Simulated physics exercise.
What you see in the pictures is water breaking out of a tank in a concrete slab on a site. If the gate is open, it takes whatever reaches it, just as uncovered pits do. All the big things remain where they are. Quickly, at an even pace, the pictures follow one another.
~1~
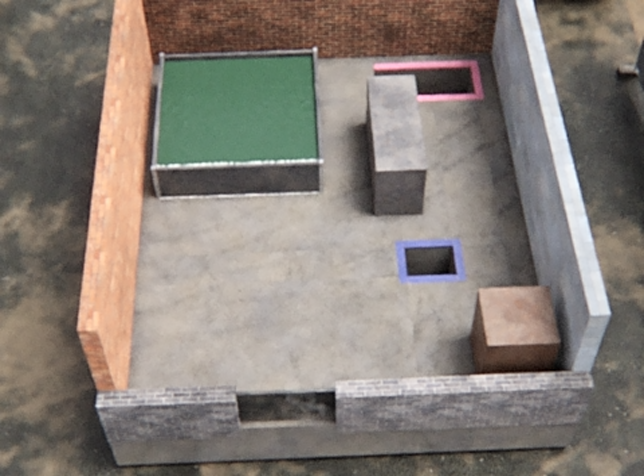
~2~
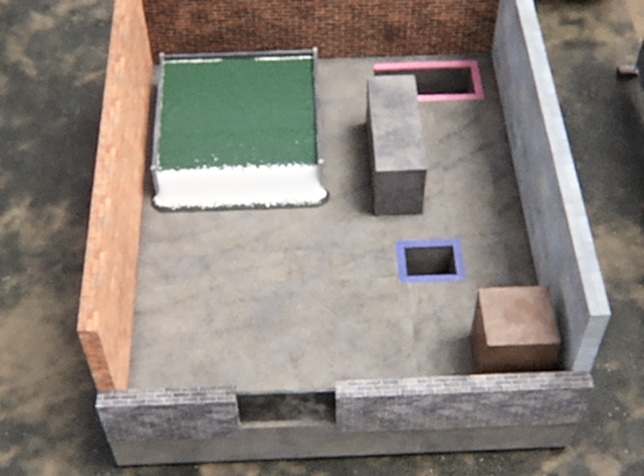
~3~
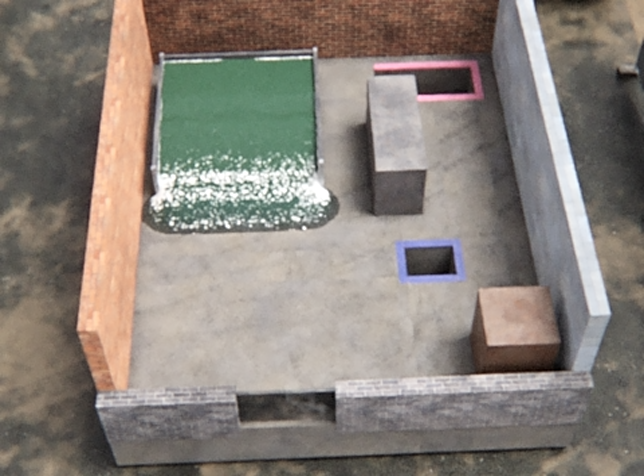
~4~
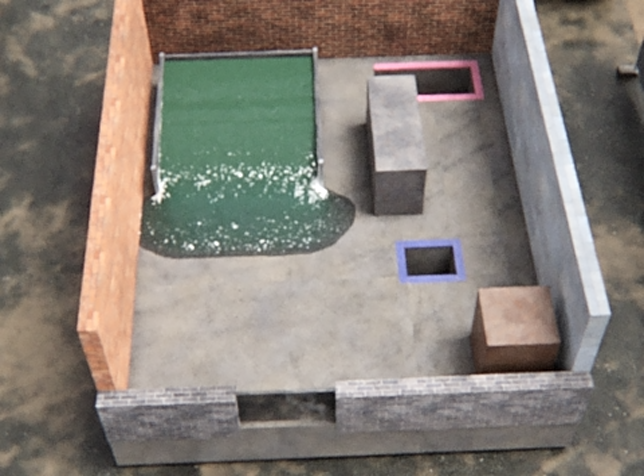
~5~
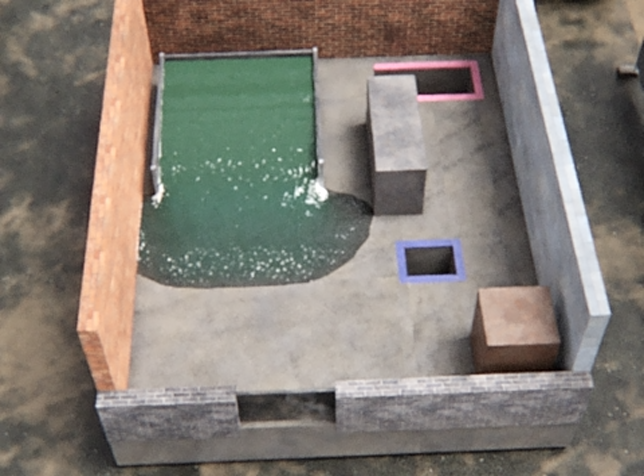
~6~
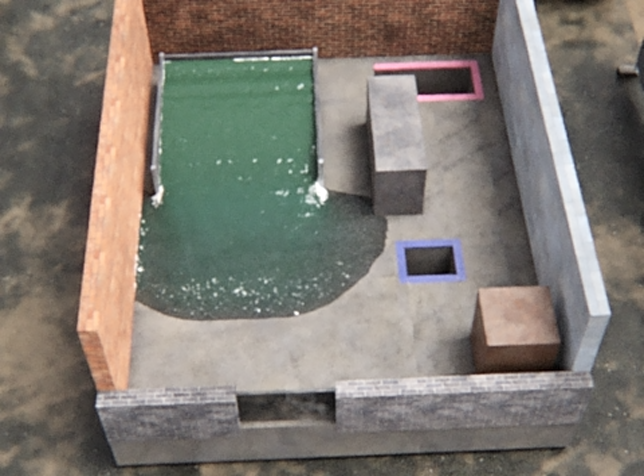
To begin with, green water sits still in a tank in the corner of a walled concrete slab with uncovered pits. Then its near side gives way in white froth, and the water pours out and spreads toward the viewer and rightward across the floor, reaching beside the grey block.
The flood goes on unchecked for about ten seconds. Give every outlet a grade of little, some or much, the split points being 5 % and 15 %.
Grades: Gate - little; blue pit - much; pink pit - some.
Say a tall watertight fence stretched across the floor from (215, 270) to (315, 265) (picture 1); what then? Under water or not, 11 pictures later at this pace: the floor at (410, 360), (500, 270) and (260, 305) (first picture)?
Point by point: First swamped, next spared, last spared.
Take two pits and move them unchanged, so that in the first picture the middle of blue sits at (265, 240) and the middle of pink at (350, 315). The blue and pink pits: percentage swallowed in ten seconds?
Estimated shares - blue: 35 %; pink: 30 %.
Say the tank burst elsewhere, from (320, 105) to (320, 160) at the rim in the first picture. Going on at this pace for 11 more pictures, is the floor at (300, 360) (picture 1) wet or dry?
It would be soaked by then.
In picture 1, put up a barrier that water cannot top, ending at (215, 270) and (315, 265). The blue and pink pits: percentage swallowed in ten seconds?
Approximate split, blue: 30 in a hundred; pink: 12 in a hundred.
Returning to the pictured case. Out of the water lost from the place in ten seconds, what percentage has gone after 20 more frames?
About 5 per cent.
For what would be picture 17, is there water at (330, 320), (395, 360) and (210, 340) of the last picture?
Point by point: Swamped; swamped; swamped.
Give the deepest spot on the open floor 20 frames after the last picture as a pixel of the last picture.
About (549, 400).
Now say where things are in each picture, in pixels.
The first picture shows still water in the water tank at (238, 110).
In the second picture, the front is at (154, 199), out from the gap at (240, 185).
In the third picture, water pours out at (240, 186) and has run to (146, 214).
In the fourth picture, the front is at (347, 222), out from the gap at (240, 187).
In the fifth picture, water pours out at (240, 187) and has run to (349, 253).
In the sixth picture, the front is at (332, 296), out from the gap at (240, 187).
A moment on, water covers 50 % of the floor; the gate 0 %, the blue pit 0 %, the pink pit 0 %.
Next, water covers 55 % of the floor; the gate 0 %, the blue pit 1 %, the pink pit 0 %.
Then, water covers 60 % of the floor; the gate 0 %, the blue pit 2 %, the pink pit 0 %.
Later, water covers 80 % of the floor; the gate 0 %, the blue pit 11 %, the pink pit 1 %.
In the end, water covers 100 % of the floor; the gate 0 %, the blue pit 25 %, the pink pit 12 %.
